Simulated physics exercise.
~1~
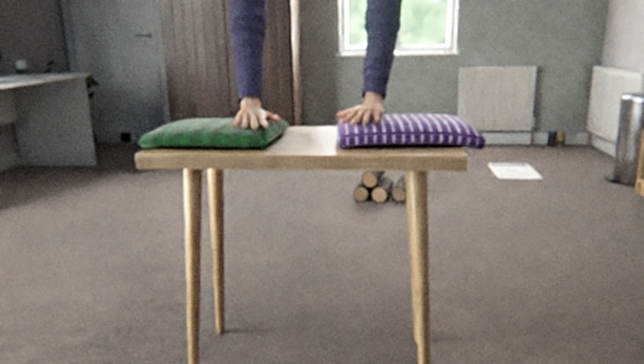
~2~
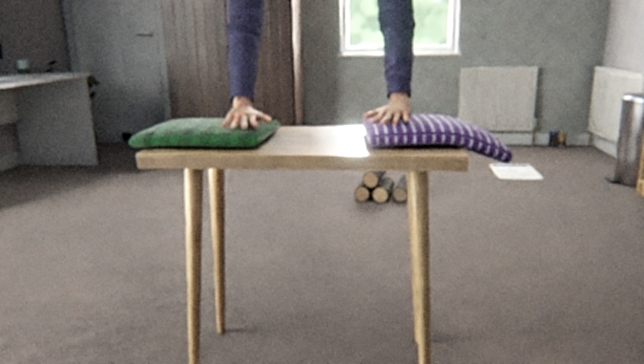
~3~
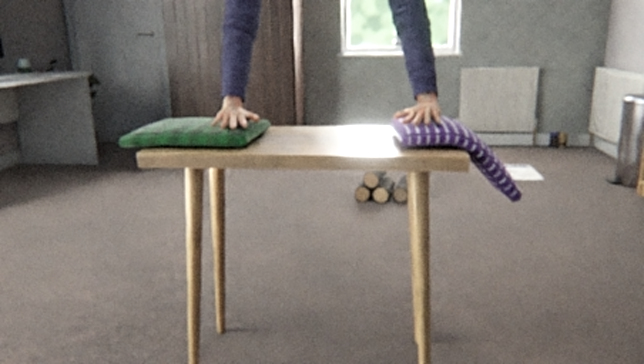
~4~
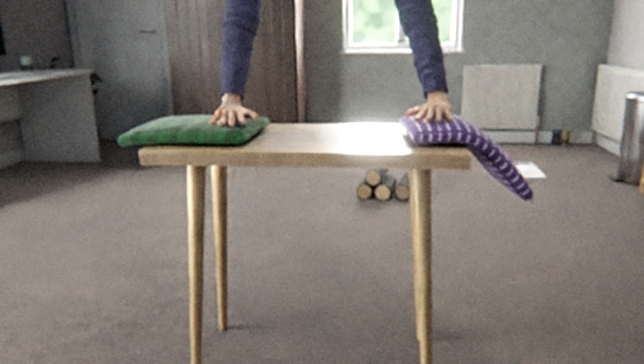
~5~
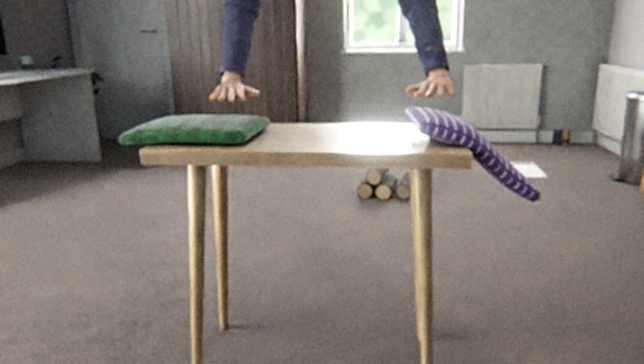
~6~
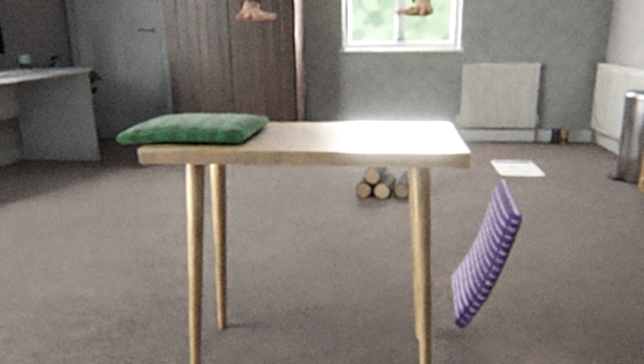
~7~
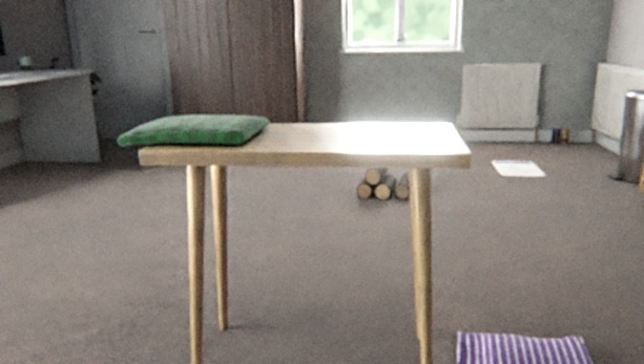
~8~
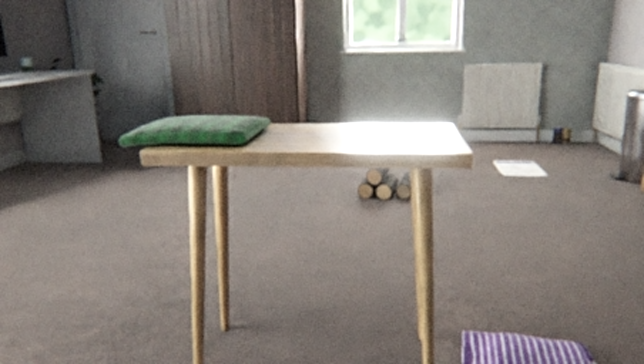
In a grey room, hands push two cushions apart, and the purple one falls.
